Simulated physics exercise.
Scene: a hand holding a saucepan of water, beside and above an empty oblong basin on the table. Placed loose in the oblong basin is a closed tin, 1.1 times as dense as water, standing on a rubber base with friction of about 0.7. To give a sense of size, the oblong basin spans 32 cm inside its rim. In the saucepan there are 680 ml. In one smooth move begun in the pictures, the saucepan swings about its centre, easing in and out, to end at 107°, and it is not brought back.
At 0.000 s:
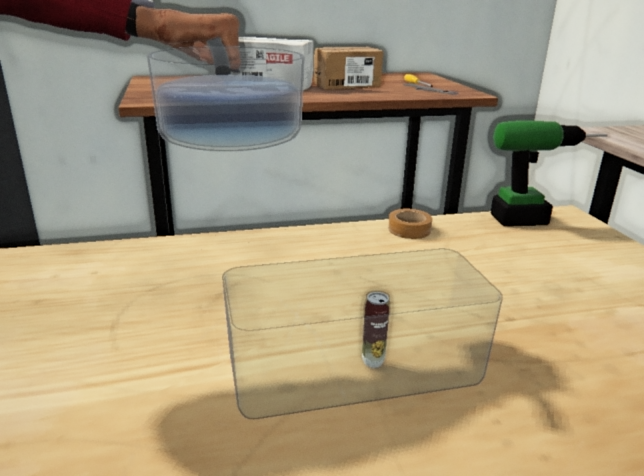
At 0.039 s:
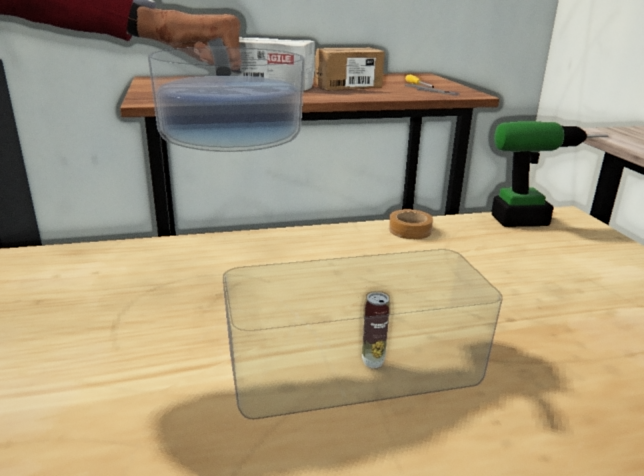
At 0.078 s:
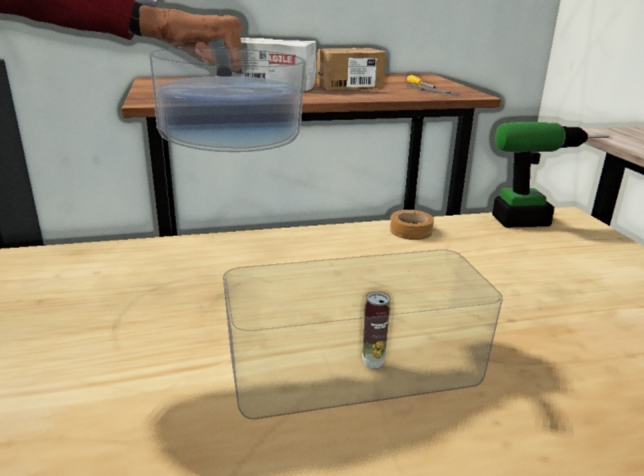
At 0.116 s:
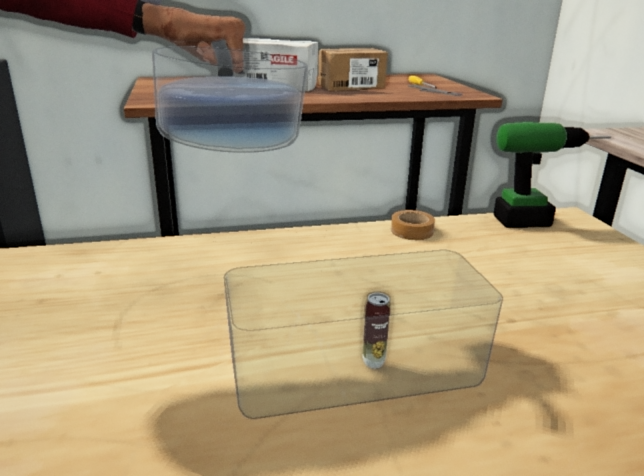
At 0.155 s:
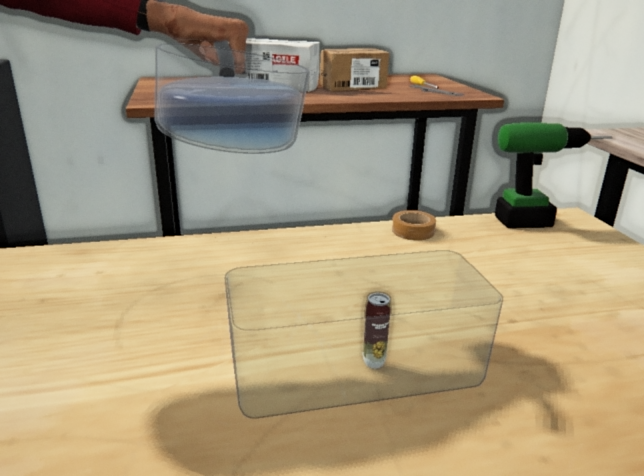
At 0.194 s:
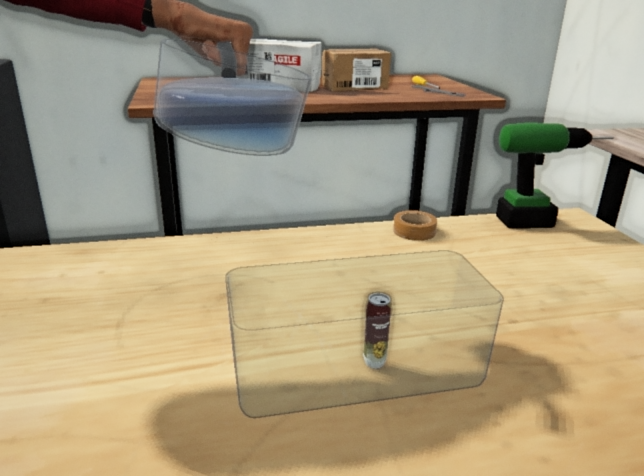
In a workshop with pale grey walls, the view looks slightly down across a light wooden table towards a brown bench holding a white and a brown box. A dark can stands inside a clear oblong basin, with brown tape and a green drill behind to the right. At upper left, a red-sleeved hand slowly tilts a clear pan of bluish water rightward, while the camera barely shifts.
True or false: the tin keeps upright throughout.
False.
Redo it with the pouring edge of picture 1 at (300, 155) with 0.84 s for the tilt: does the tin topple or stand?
Then it stays on its base.
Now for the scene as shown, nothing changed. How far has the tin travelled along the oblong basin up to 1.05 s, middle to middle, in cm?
Roughly 4 cm.
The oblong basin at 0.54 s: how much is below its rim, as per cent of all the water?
Some 1 per cent.
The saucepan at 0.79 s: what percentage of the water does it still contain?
Roughly 10 percent remains.
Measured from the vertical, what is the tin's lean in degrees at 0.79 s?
I'd say it's tipped close to 0 degrees.
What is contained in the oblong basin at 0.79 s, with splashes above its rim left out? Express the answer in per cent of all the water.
The share is close to 68 percent.
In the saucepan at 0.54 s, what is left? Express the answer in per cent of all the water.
Some 58 % of it is still there.
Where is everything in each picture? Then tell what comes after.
In the first picture, it leans 0°; its right rim is at (301, 57); the water meets the walls at (156, 87) and (297, 84); the oblong basin's rim runs from (227, 299) to (478, 273); the tin's top is at (378, 301).
In the second picture, it leans 1°; its right rim is at (301, 58); the water meets the walls at (156, 88) and (297, 85).
In the third picture, it leans 2°; its right rim is at (303, 61); the water meets the walls at (157, 87) and (298, 87).
In the fourth picture, it leans 5°; its right rim is at (304, 66); the water meets the walls at (158, 87) and (298, 88).
In the fifth picture, it leans 9°; its right rim is at (306, 71); the water meets the walls at (159, 88) and (299, 89).
In the sixth picture, it leans 13°; its right rim is at (308, 78); the water meets the walls at (160, 89) and (301, 90).
By 0.54 s the tilt is 76° and 57 per cent is still to pour; the tin stands where it began.
By 0.79 s the tilt is 106° and 10 per cent is still to pour; the tin stands where it began.
By 1.05 s the tilt is 107° and 1 per cent is still to pour; the tin leans 29°.
By 1.34 s the tilt is 107° and 0 per cent is still to pour; the tin lies on its side.
At rest the tin lies on its side.
